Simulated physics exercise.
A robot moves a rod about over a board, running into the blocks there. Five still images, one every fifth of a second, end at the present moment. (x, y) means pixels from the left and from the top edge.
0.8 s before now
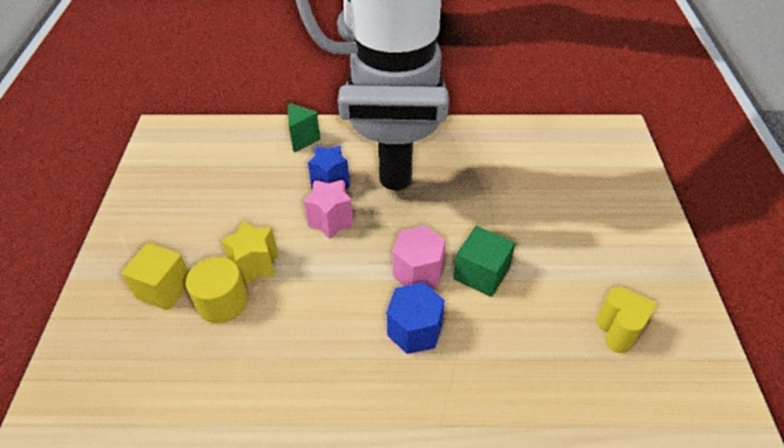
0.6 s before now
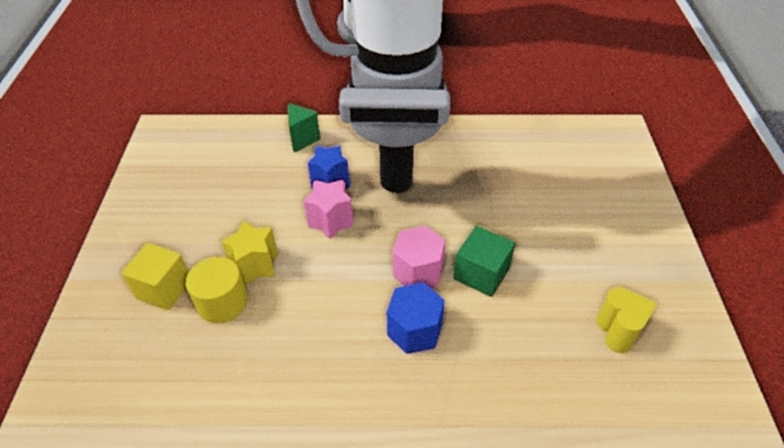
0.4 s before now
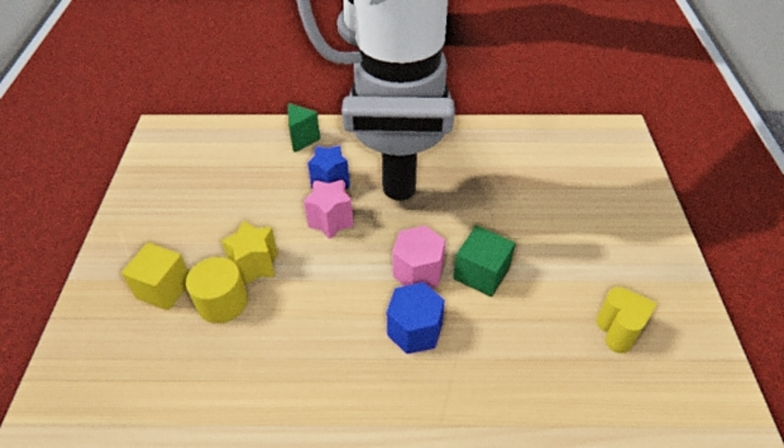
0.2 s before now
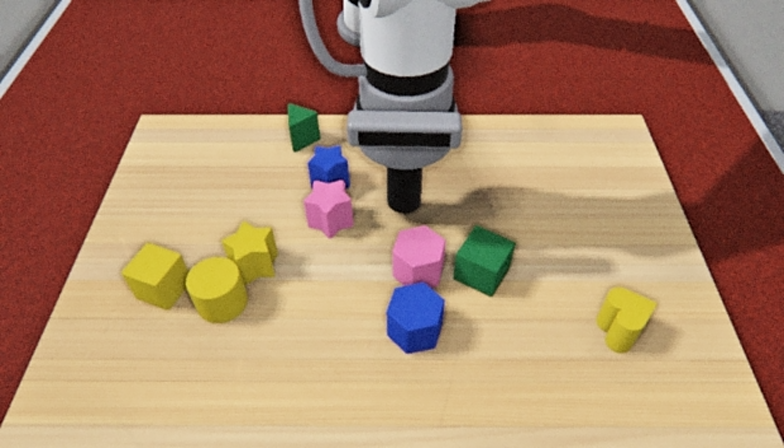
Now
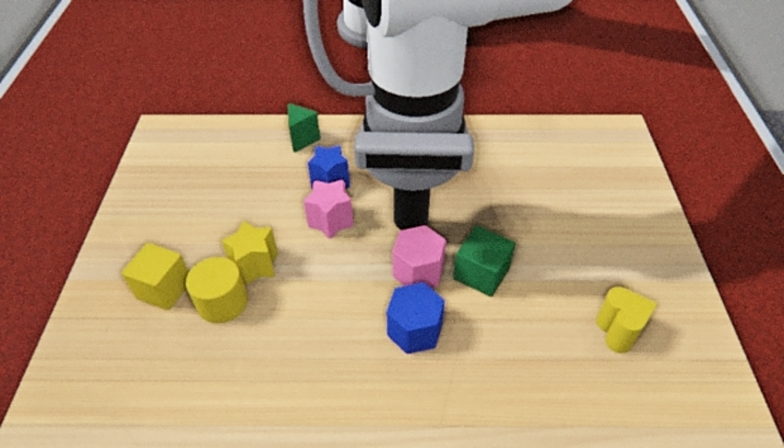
Robot arm moving a black rod slowly toward the pink hexagonal block on a wooden board, the scattered coloured blocks staying still.
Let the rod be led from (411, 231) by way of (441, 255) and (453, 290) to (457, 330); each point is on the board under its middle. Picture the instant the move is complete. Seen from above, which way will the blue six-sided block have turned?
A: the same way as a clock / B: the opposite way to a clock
B
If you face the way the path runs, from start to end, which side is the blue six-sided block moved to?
Pushed right.
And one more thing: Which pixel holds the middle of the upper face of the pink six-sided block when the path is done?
I expect it at (411, 284).
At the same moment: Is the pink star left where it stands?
My answer is yes.
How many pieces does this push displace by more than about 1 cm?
Three or more get moved.
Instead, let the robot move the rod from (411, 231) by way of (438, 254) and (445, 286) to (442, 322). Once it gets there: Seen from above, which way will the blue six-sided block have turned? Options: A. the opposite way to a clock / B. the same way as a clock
Correct choice: A.
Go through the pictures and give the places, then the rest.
In the first frame, tip of the rod (396, 179), middles of tops, pink star (328, 194), blue six-sided block (416, 305), pink six-sided block (420, 245), green square (487, 247).
In the second frame, rod (397, 182), nothing pushed.
In the third frame, rod (399, 189), nothing pushed.
In the fourth frame, rod (404, 202), nothing pushed.
In the fifth frame, rod (411, 220), pink star (328, 194), blue six-sided block (416, 305), pink six-sided block (420, 245), green square (487, 247).
What follows on the original path. One third of the way, rod (443, 245); pink six-sided block (425, 259), turned 45° clockwise.
Two thirds of the way, rod (455, 280); blue six-sided block (402, 323), turned 35° anticlockwise; pink six-sided block (416, 281), turned 90° clockwise; green square (499, 257), turned 30° anticlockwise.
At the end, rod (459, 321); pink star unmoved; blue six-sided block (399, 329), turned 30° anticlockwise; pink six-sided block (411, 284), turned 100° clockwise; green square (499, 257), turned 30° anticlockwise.
